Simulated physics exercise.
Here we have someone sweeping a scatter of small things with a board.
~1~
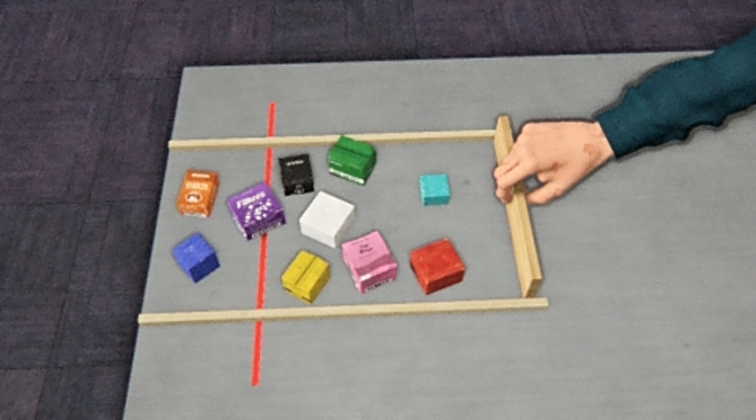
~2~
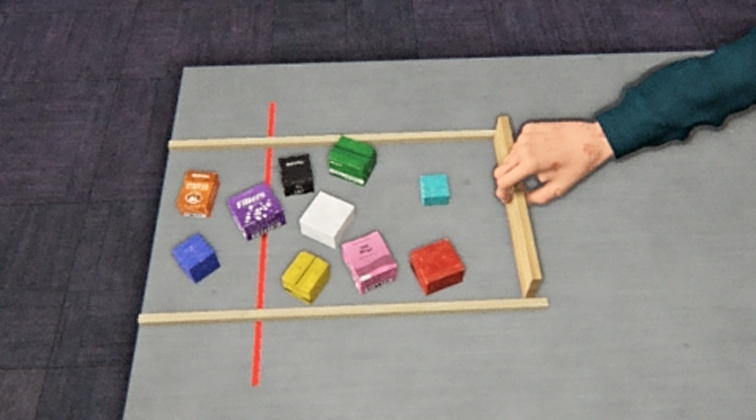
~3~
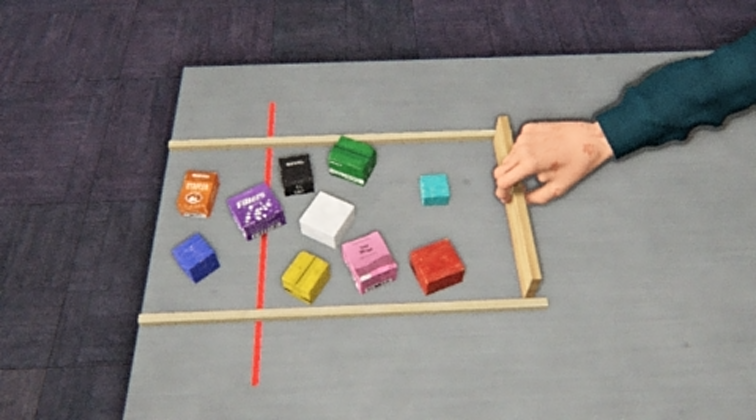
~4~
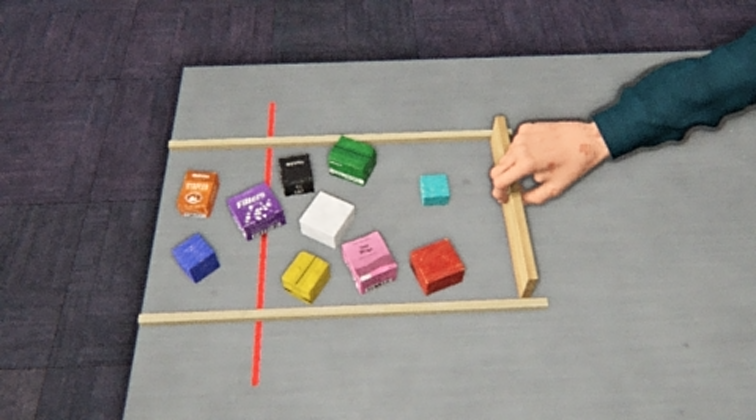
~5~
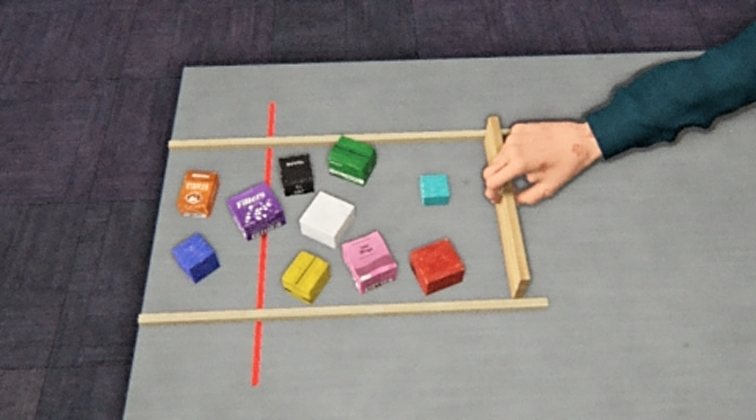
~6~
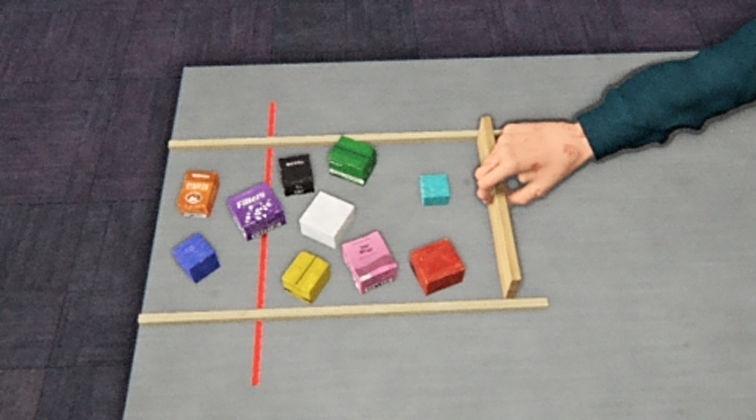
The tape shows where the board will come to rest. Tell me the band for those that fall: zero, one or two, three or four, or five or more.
Outcome: The number that fall off is zero.
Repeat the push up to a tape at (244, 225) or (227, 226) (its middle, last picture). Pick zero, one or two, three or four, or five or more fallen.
In that order: 1 or 2; either three or four.
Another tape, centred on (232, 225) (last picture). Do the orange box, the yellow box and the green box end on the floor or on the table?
The orange box tumbles off; the yellow box drops off; the green box survives.
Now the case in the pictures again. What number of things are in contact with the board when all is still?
The number is 4.
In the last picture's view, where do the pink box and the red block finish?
The pink box at (198, 272), the red block at (240, 269).
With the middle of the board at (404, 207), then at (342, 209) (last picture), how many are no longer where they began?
First 4, then 7.
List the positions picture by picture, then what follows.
In the first picture, orange box (199, 194); blue block (197, 259); purple box (257, 212); board (515, 203); tape (265, 224).
In the second picture, blue block (197, 259); pink box (369, 263).
In the third picture, purple box (257, 212); red block (437, 267).
In the fourth picture, orange box (199, 194); green box (353, 161).
In the fifth picture, blue block (197, 259); black box (297, 176).
In the sixth picture, orange box (199, 194); blue block (197, 259); purple box (257, 212); board (497, 203); tape (265, 224).
Early on, none off yet; orange box at rest near (199, 194); blue block at rest near (197, 259); purple box at rest near (257, 212).
Finally, the number that fall off is zero.
